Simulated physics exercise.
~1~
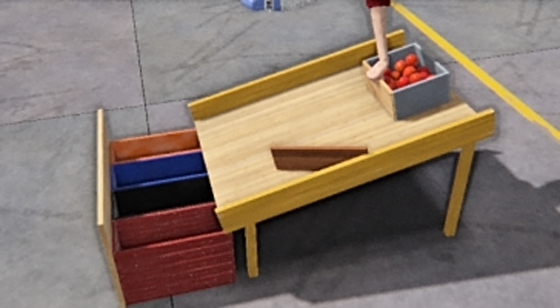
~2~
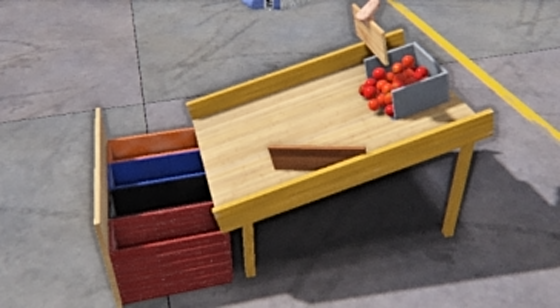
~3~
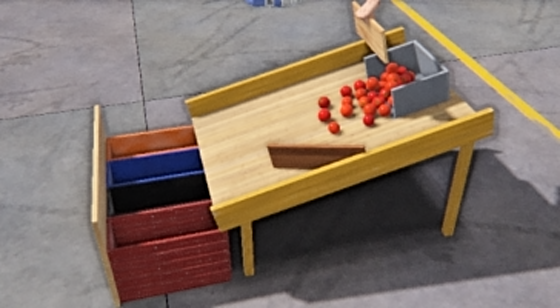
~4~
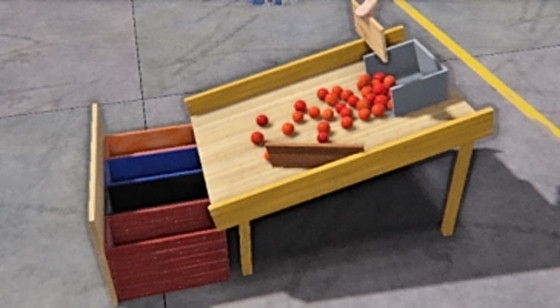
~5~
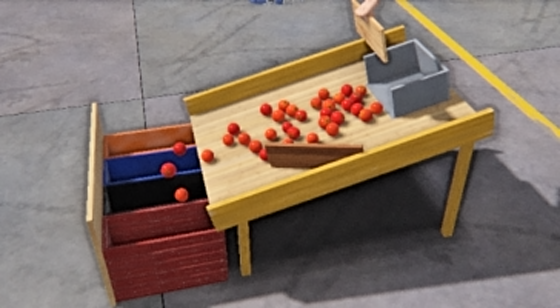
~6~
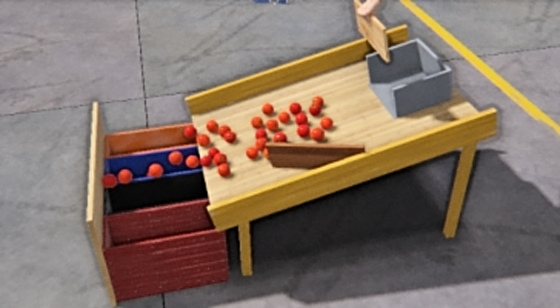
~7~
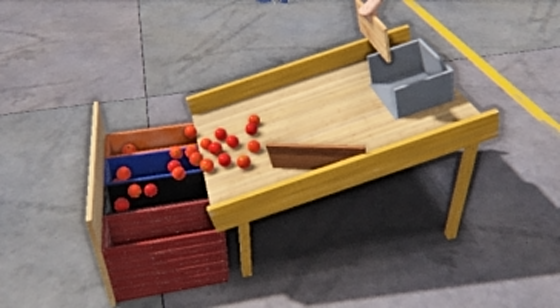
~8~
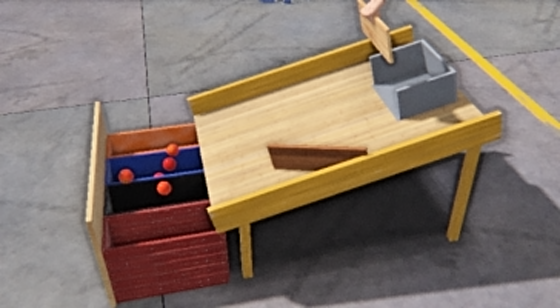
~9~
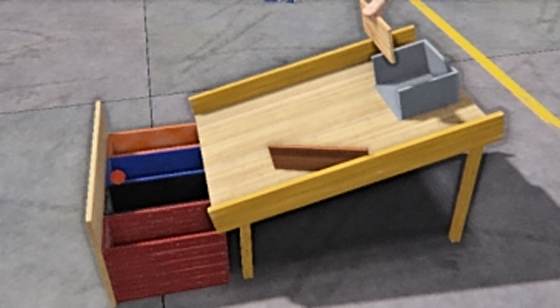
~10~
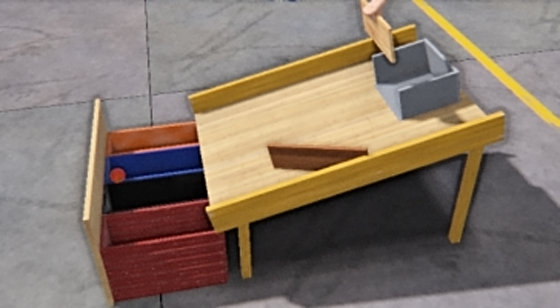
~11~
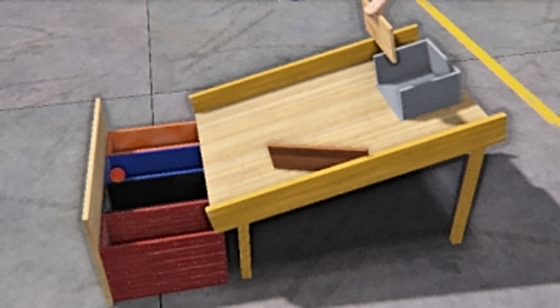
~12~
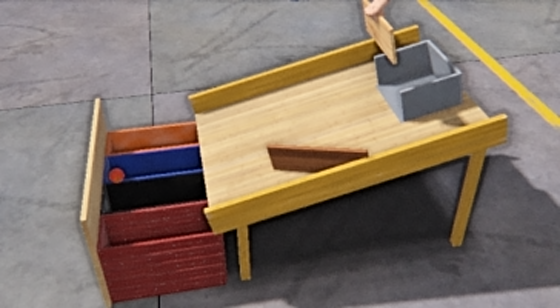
Red tomatoes roll left down a sloping table from a grey pen and drop into tubs.
